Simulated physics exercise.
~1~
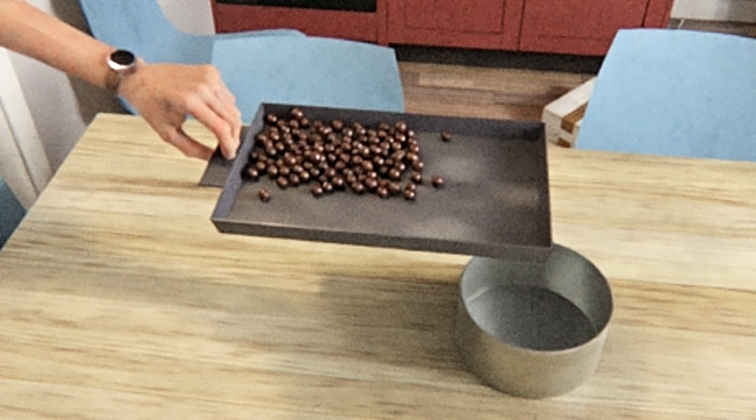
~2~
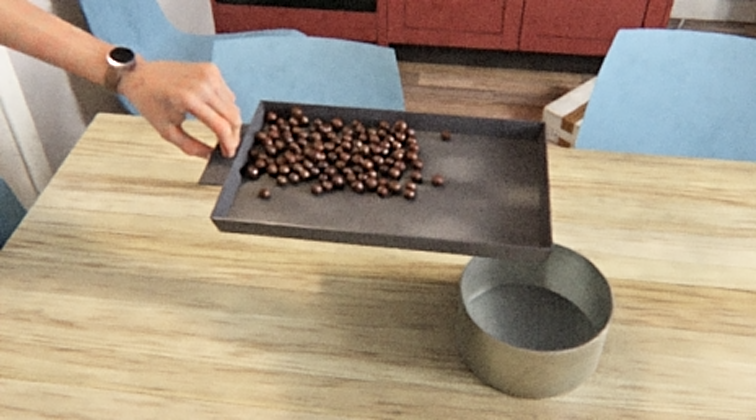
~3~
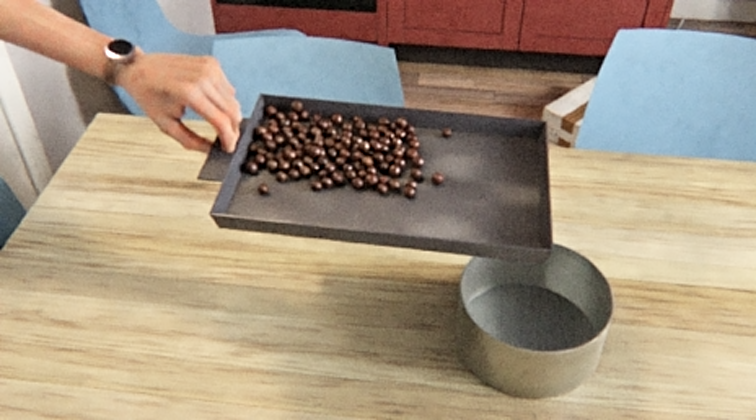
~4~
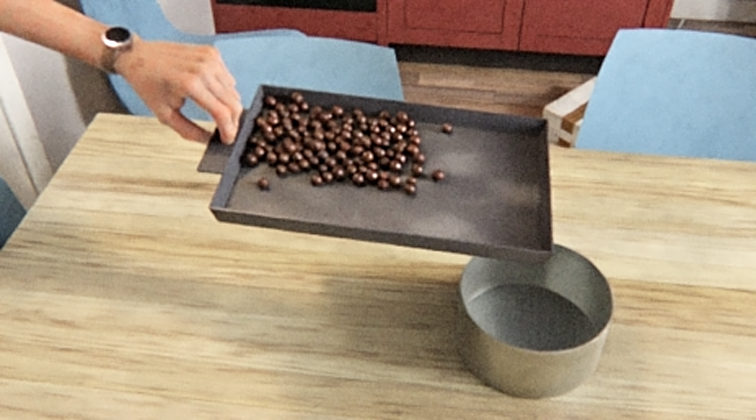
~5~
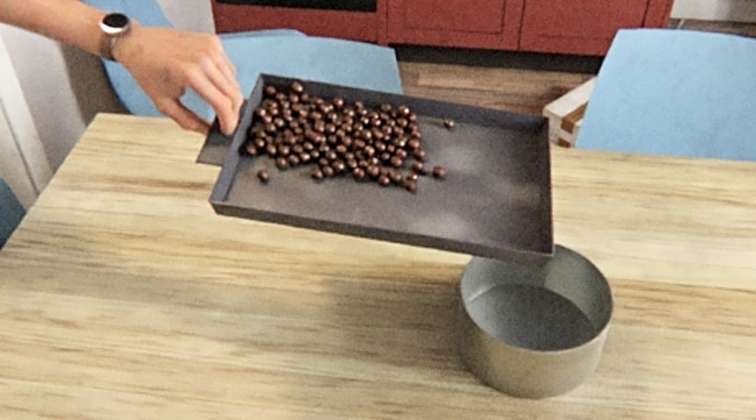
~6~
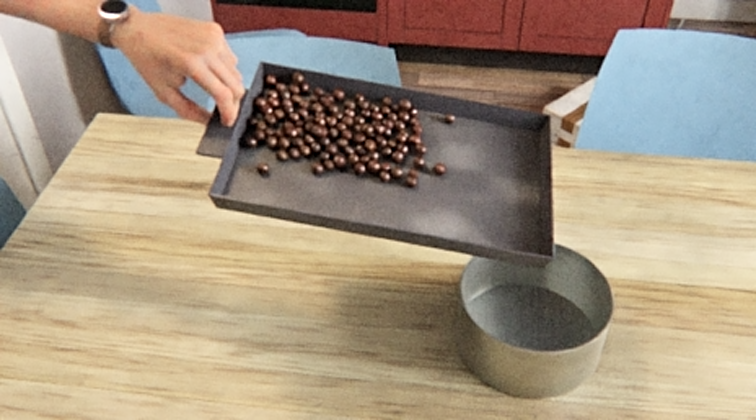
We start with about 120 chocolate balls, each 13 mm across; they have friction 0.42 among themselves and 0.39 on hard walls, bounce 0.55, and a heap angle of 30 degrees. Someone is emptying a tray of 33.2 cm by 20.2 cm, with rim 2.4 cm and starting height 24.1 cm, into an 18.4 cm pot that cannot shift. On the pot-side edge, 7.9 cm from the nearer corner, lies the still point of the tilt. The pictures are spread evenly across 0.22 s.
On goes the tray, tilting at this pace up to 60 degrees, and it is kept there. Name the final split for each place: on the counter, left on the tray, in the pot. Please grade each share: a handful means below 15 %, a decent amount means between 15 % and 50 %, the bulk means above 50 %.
Counter: A decent amount, tray: The bulk, pot: A handful.
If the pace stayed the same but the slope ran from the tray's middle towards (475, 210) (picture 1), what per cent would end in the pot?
Roughly 10 per cent.
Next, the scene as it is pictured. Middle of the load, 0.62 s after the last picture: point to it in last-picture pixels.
The middle of the load should be near (511, 232) then.
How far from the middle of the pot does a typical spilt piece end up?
About 22 cm from the centre.
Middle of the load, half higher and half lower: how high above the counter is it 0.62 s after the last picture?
I'd put it near 26 cm.
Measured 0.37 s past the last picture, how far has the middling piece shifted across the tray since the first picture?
By then it sits near 9 cm from where it began.
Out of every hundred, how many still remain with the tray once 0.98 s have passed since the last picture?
Value: About 75%.
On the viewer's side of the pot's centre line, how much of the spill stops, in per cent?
Some 100 per cent.
Then, 0.37 s after the last picture, tilt 34 degrees; the tray holds 100 %, the pot 0 %.
Then, 0.62 s after the last picture, tilt 50 degrees; the tray holds 90 %, the pot 0 %.
Then, 0.98 s after the last picture, tilt 60 degrees; the tray holds 75 %, the pot 5 %.
In the end, counter 25 %, tray 70 %, pot 5 %.
